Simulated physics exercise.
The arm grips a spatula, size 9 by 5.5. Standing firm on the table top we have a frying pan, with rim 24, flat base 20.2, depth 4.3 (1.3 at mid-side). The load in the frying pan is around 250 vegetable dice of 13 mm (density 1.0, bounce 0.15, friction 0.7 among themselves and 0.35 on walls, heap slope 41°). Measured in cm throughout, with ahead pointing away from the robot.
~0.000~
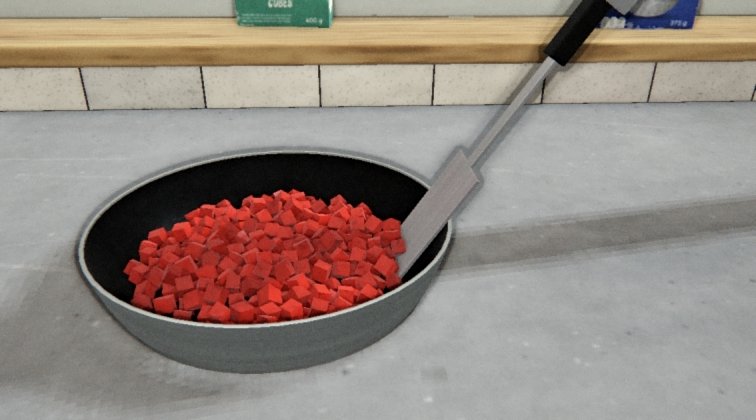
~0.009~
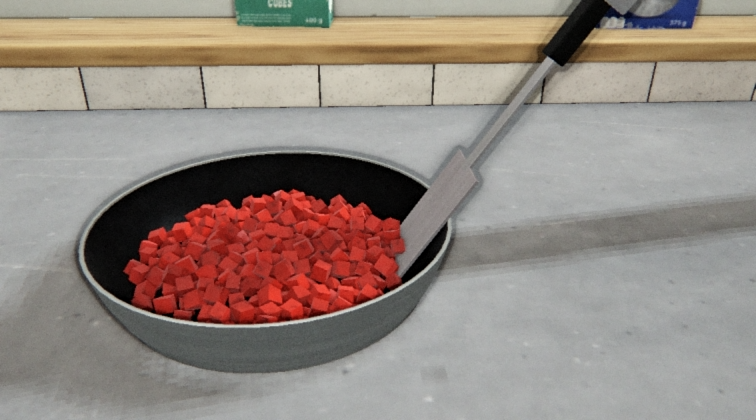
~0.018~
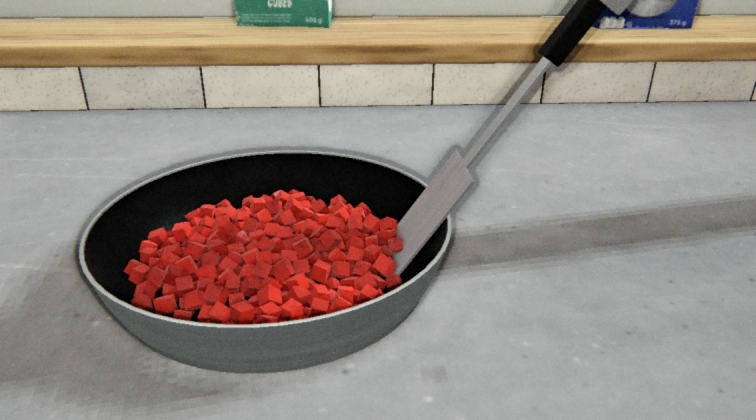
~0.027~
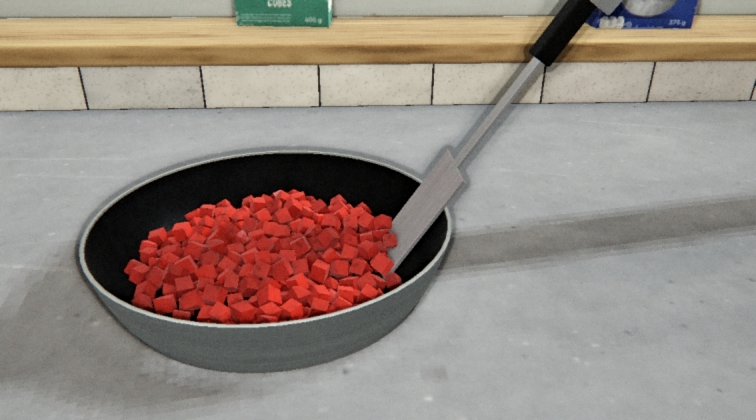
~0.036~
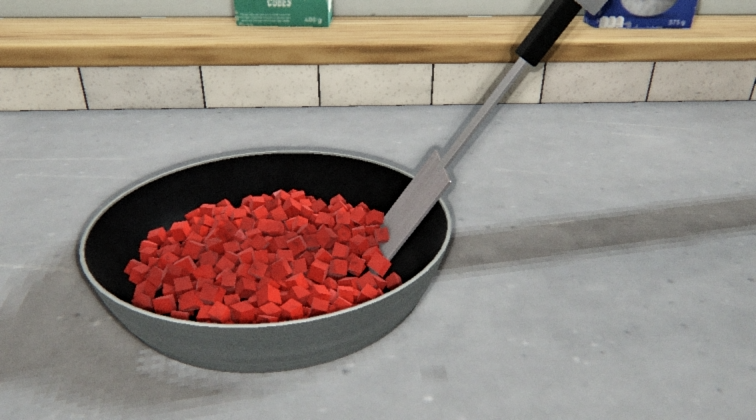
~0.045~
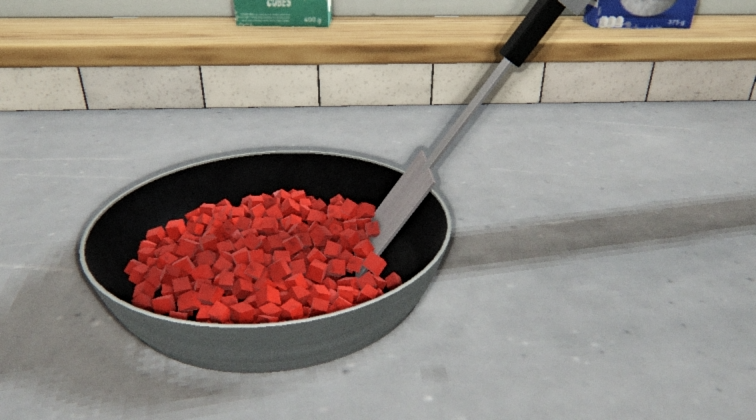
On a grey table top, a frying pan holds a heap of small red cubes, with a metal spatula leaning in at its right side. The spatula stays almost still at first, then slides left into the heap, nudging the cubes at the right edge slightly while the pan stays in place.
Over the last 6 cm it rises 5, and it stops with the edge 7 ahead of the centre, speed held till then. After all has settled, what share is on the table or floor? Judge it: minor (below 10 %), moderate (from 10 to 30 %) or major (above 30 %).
My judgement: Moderate.
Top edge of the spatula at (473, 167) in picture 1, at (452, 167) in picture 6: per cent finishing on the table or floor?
5 %.
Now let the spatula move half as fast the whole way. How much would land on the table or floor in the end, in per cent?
The share on the table or floor would be about 5 percent.
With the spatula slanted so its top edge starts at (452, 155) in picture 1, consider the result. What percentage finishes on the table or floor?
15 percent or so.
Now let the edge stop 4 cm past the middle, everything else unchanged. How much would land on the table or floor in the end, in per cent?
My guess would be around 10 per cent.
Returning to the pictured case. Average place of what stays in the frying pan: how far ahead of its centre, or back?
Offset forward: Around 3.0 cm.
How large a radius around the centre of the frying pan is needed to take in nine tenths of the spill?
It comes out at close to 50 centimetres.
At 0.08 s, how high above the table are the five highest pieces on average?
Somewhere around 5 centimetres high.
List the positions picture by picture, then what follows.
Spatula top edge at (470, 165), sloping 56°; upper third of the load around (283, 248), from x 135 to 400, top at y 200; 254 in the frying pan, in the first frame.
Spatula top edge at (469, 165), sloping 56°; upper third of the load around (283, 248), from x 135 to 400, top at y 200, in the second frame.
Spatula top edge at (465, 165), sloping 56°; upper third of the load around (283, 247), from x 135 to 395, top at y 200, in the third frame.
Spatula top edge at (456, 165), sloping 56°; upper third of the load around (282, 245), from x 135 to 395, top at y 200, in the fourth frame.
Spatula top edge at (443, 165), sloping 56°; upper third of the load around (279, 243), from x 135 to 395, top at y 200, in the fifth frame.
Spatula top edge at (428, 165), sloping 56°; upper third of the load around (282, 239), from x 135 to 395, top at y 200; 254 in the frying pan, in the sixth frame.
By 0.08 s, sloping 56°, highest piece 6 above the table; 254 in the frying pan.
By 0.12 s, sloping 56°, highest piece 8 above the table; 254 in the frying pan.
By 0.34 s, sloping 56°, highest piece 4 above the table; 220 in the frying pan, 31 on the table or floor, 3 on the blade or in flight.
By 1.39 s, sloping 56°, highest piece 4 above the table; 220 in the frying pan, 34 on the table or floor.
Final count, 220 in the frying pan, 34 on the table or floor. That is 13 % on the table or floor.
